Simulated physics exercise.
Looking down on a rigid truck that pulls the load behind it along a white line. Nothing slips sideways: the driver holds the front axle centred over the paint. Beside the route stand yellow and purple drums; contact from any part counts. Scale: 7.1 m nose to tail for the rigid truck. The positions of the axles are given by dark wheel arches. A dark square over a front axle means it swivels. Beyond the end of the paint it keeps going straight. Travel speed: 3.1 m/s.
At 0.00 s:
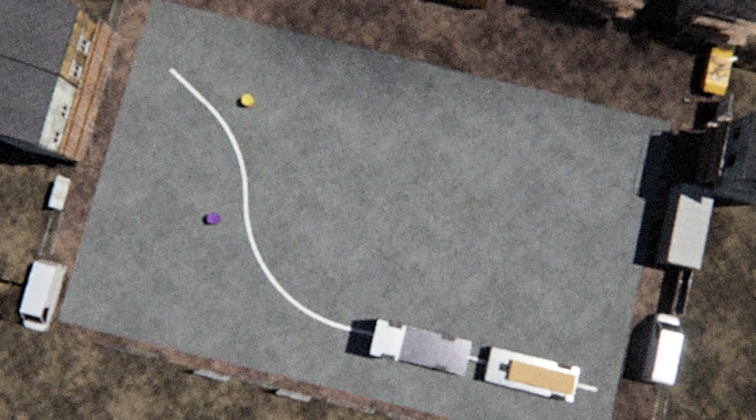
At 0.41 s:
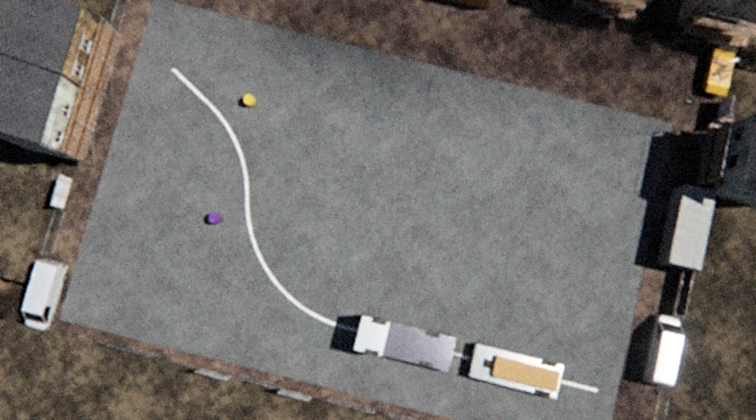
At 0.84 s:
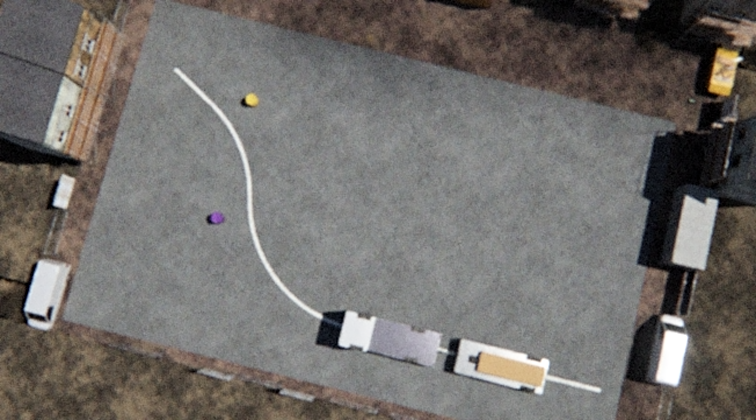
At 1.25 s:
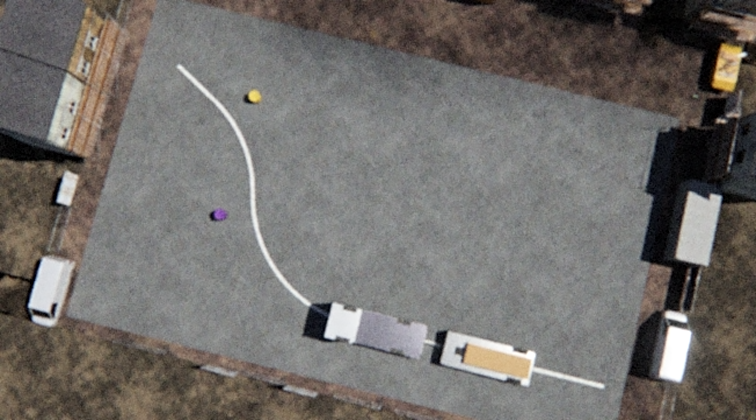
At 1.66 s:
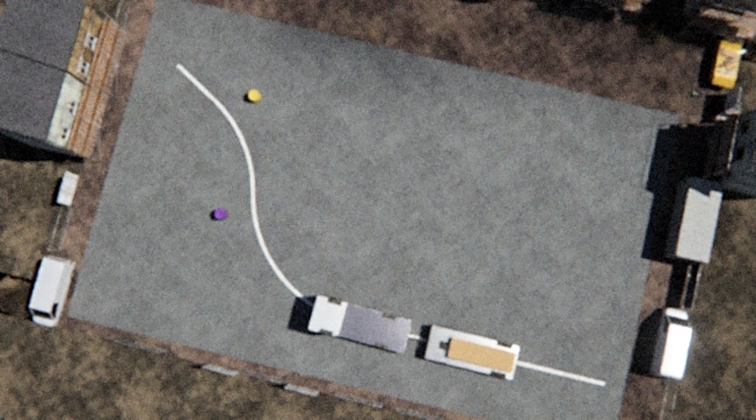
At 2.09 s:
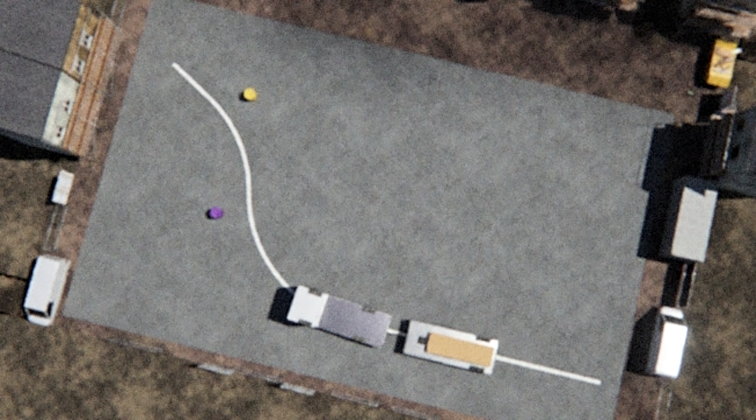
A white truck with a grey bed pulls a white trailer carrying a tan load leftward along a curving white line, seen from high above a grey paved lot. Small yellow and purple drums stand toward the upper left, with parked vehicles and buildings around the edges. The truck rolls steadily left and slightly upward, its cab beginning to angle up the curve, while the view shifts very slightly.
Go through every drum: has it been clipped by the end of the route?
Yellow: No; purple: No.
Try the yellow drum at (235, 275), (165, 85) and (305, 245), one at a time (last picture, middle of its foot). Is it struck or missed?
Place one: No contact; place two: Contact; place three: Contact.
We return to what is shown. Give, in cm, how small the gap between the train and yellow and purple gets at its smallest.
For yellow it's 60, for purple it's 40.
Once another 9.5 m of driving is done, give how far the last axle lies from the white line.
Roughly 40 centimetres.
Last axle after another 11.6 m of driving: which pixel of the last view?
About (344, 309).
By 4.5 s, the last axle is at (387, 329) of the last picture, 20 cm off the line.
By 4.9 s, the last axle is at (373, 324) of the last picture, 35 cm off the line; purple has been passed with 35 cm to spare.
By 7.0 s, the last axle is at (311, 282) of the last picture, 150 cm off the line.
By 7.4 s, the last axle is at (301, 270) of the last picture, 165 cm off the line; yellow has been passed with 65 cm to spare.
By 14.3 s, the last axle is at (150, 45) of the last picture, 30 cm off the line; 0 of 2 struck in all.
